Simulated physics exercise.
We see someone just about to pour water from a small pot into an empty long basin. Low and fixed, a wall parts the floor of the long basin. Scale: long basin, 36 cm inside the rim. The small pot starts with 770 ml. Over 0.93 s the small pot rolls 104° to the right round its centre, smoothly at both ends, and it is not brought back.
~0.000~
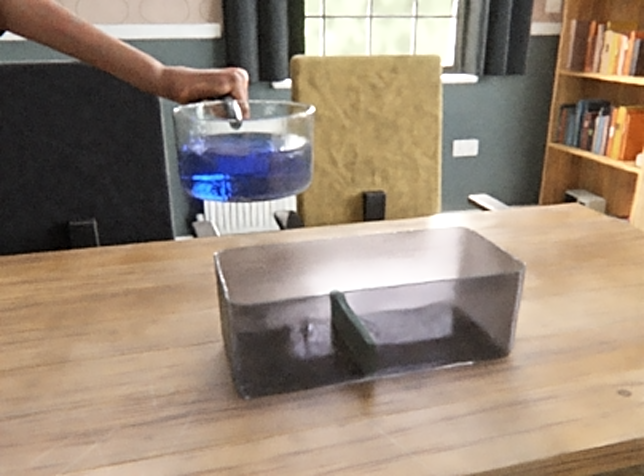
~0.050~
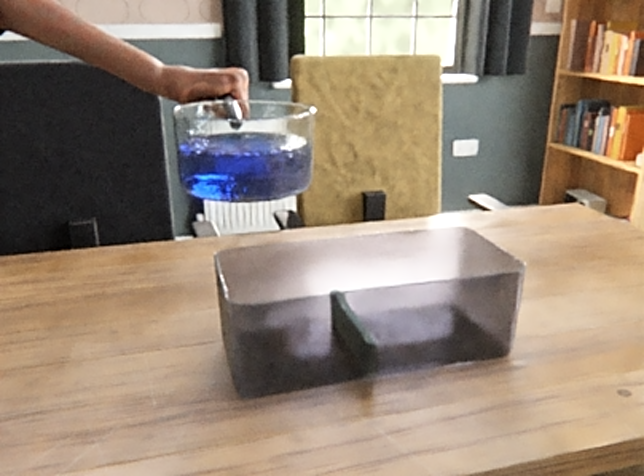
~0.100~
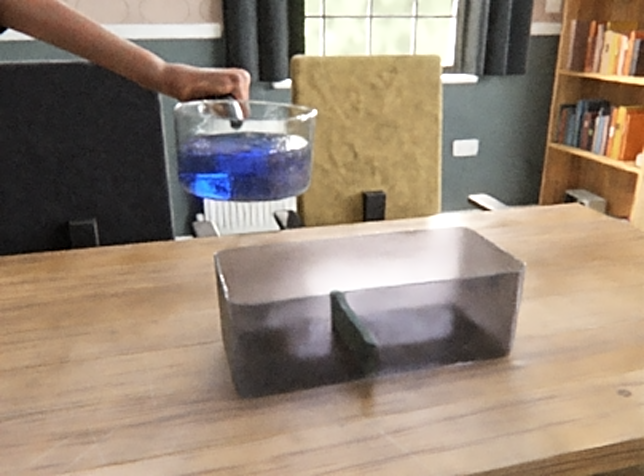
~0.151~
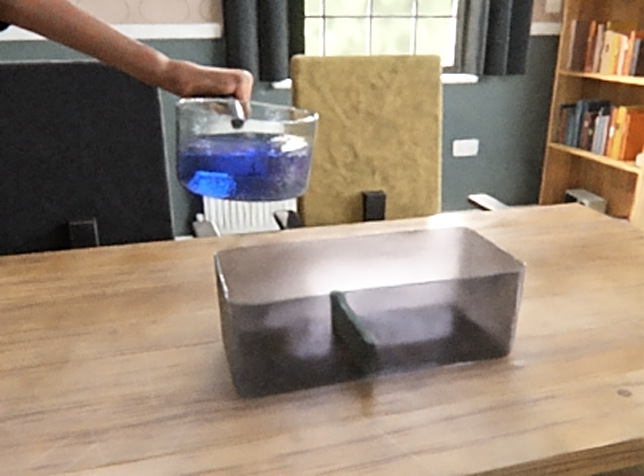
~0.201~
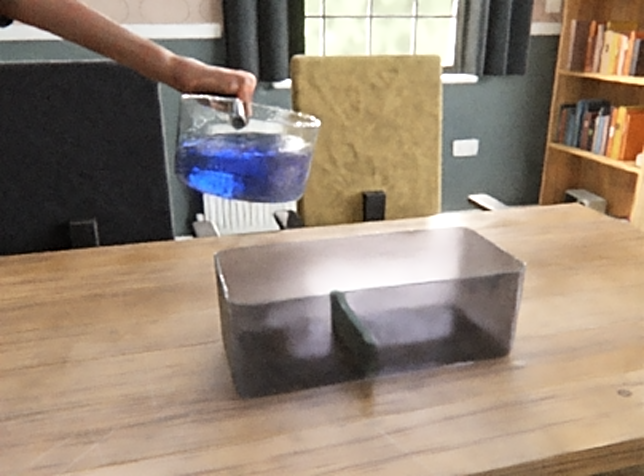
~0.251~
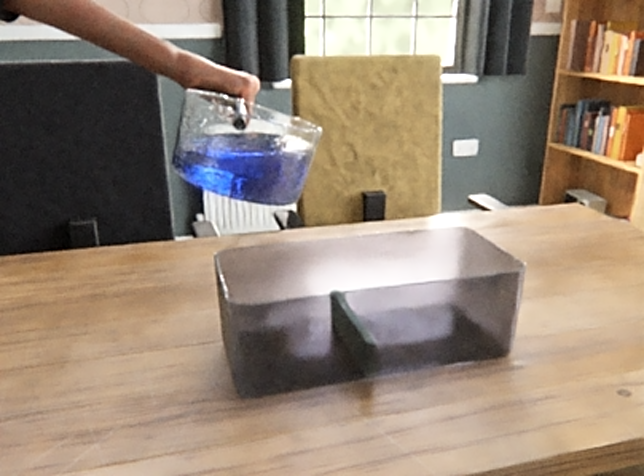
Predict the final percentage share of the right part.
Right part: About 52 %.
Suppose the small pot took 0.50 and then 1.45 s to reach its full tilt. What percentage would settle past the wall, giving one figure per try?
Some 35 and 60 per cent, in that order.
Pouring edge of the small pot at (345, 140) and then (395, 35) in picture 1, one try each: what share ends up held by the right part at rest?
Try 1: 90 %; try 2: 95 %.
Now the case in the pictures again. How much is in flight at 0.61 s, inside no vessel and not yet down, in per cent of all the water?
It comes to about 32 percent.
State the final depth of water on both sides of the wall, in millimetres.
Some 14 mm on the left and some 14 mm on the right.
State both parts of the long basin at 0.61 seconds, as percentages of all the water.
Left: Around 2. Right: Around 3.
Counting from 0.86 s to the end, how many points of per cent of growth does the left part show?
Roughly 26 in a hundred.
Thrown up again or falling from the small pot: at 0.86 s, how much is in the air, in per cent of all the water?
Close to 14 per cent.
Then, 0.61 s in, the tilt is 76° and 62 per cent is still to pour, 2 is left of the wall and 3 right of it.
Then, 0.86 s in, the tilt is 103° and 15 per cent is still to pour, 21 is left of the wall and 51 right of it.
Then, 1.13 s in, the tilt is 104° and 1 per cent is still to pour, 44 is left of the wall and 52 right of it.
Then, 1.43 s in, the tilt is 104° and 0 per cent is still to pour, 47 is left of the wall and 52 right of it.
Finally, 47 per cent lies left of the wall, 52 right of it and 1 outside.
